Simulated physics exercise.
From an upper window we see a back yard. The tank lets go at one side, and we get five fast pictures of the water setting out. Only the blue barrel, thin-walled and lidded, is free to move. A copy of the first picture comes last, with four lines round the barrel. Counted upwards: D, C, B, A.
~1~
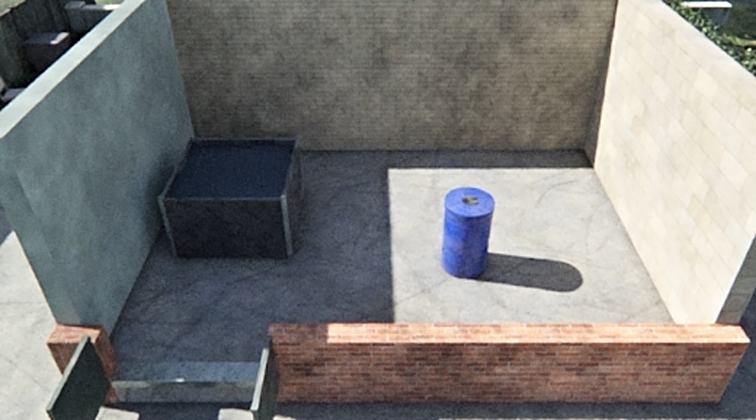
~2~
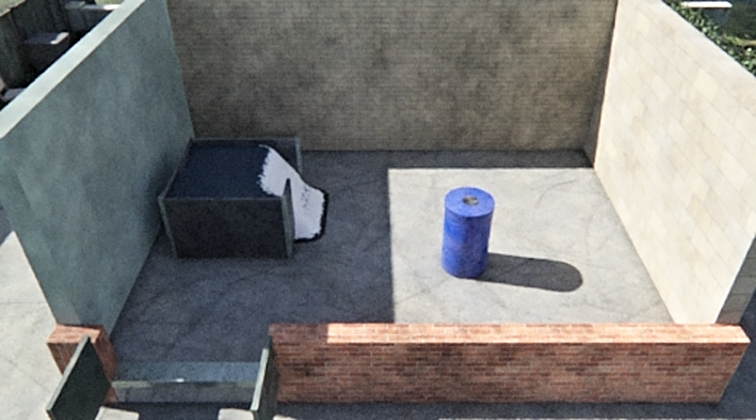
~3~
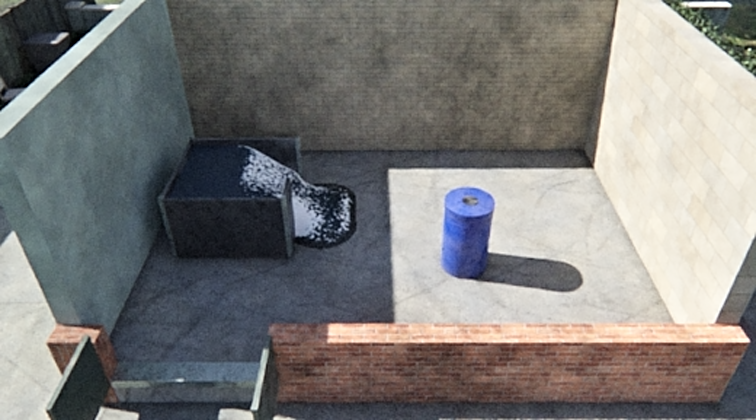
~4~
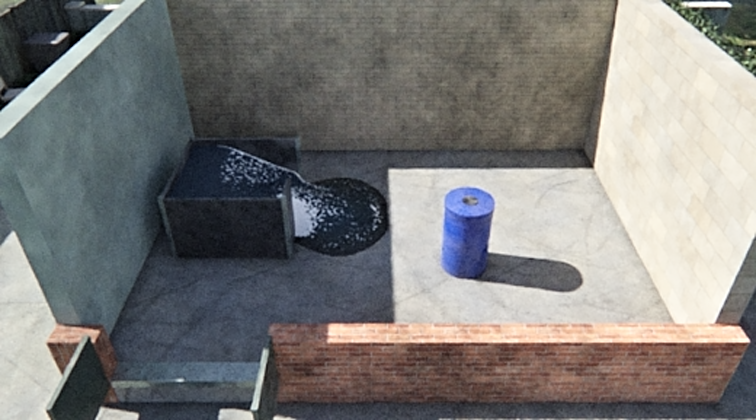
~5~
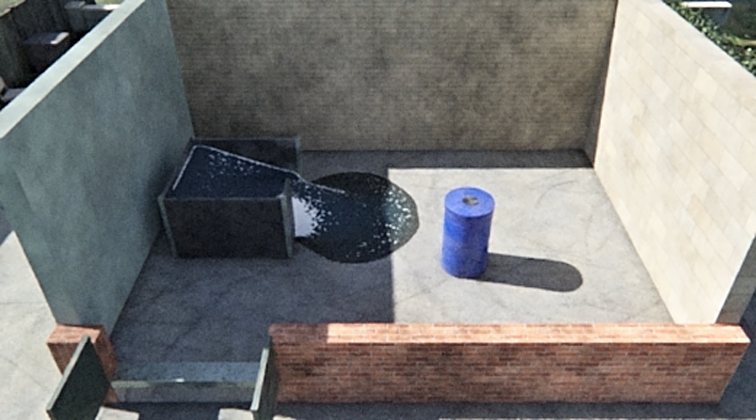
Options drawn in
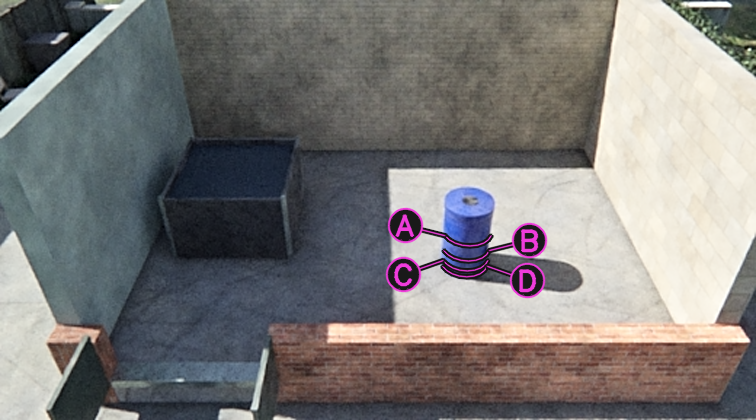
At the start, a blue barrel stands still in a walled back yard, to the right of a dark, full tank. Water then pours out of the tank's right side, foaming white onto the ground. The dark puddle widens rightward across the paving towards the barrel, which does not move.
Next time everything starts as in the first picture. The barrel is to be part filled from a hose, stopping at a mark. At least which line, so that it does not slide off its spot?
The answer is line B.
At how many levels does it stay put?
Two.
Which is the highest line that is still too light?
The answer is C.
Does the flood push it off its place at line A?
No.
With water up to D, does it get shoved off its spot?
Yes, that goes wrong.
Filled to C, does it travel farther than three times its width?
No, it does not.
In magenta, A at (470, 245); B at (468, 261); C at (467, 270); D at (466, 276); from the bottom up D, C, B, A.
For line A, it does not move.
For line B, it does not move.
For line C, it is pushed about its own width away.
For line D, it is pushed about 3 times its own width away.
